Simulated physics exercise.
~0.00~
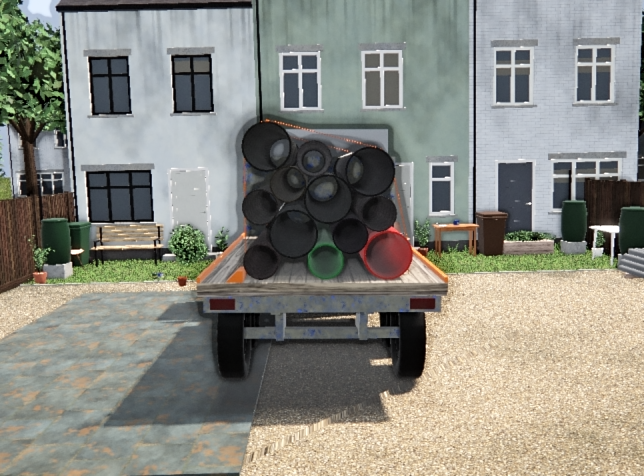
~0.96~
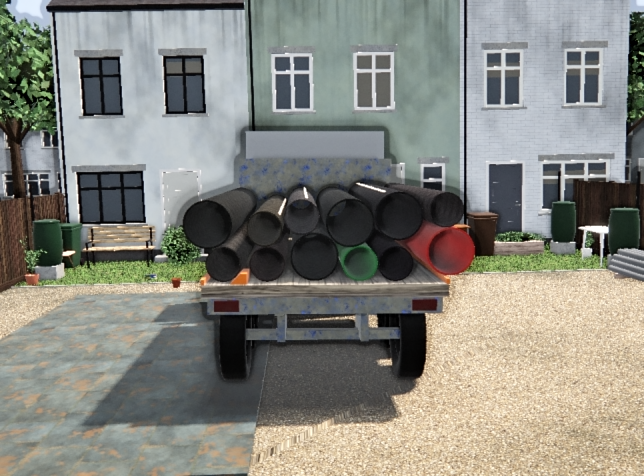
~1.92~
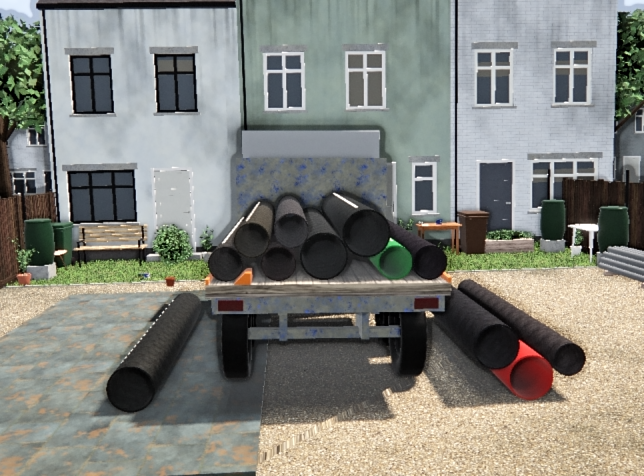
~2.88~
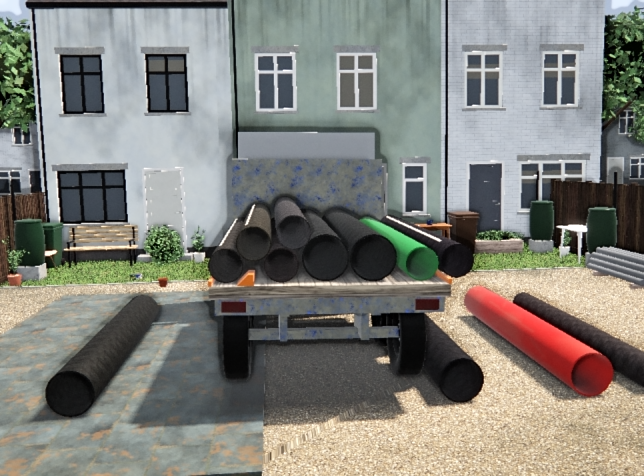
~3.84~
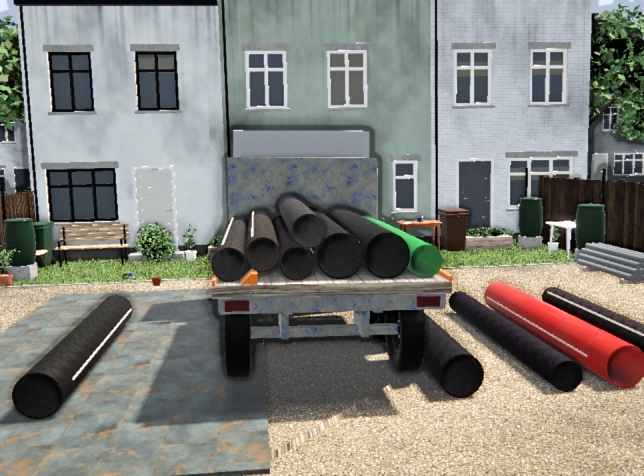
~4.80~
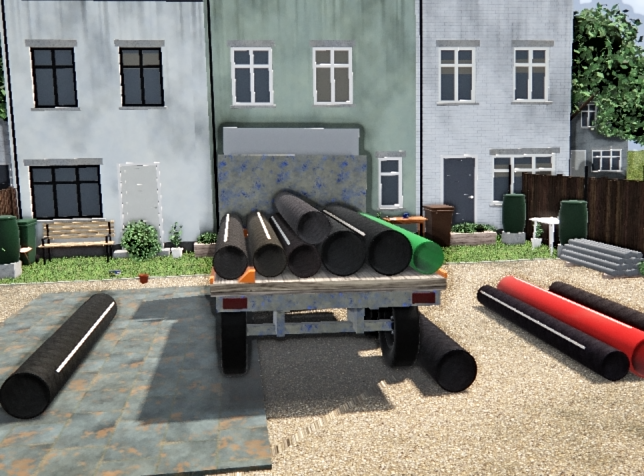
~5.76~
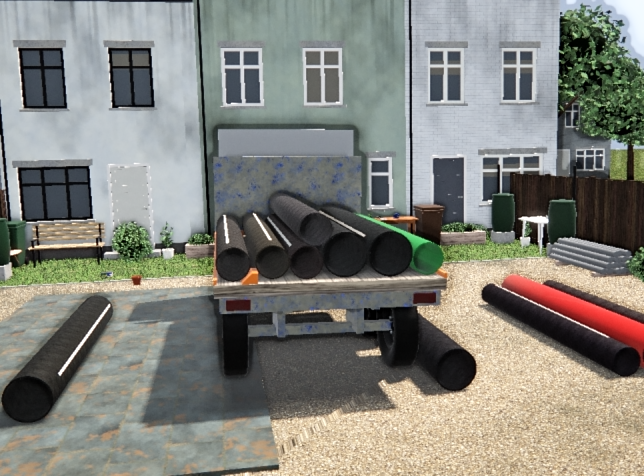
A flatbed parked in front of a row of houses held a stack of mostly black pipes that slumped and spread, several rolling off both sides. The red one dropped to the ground on the right, while the green one stayed aboard.
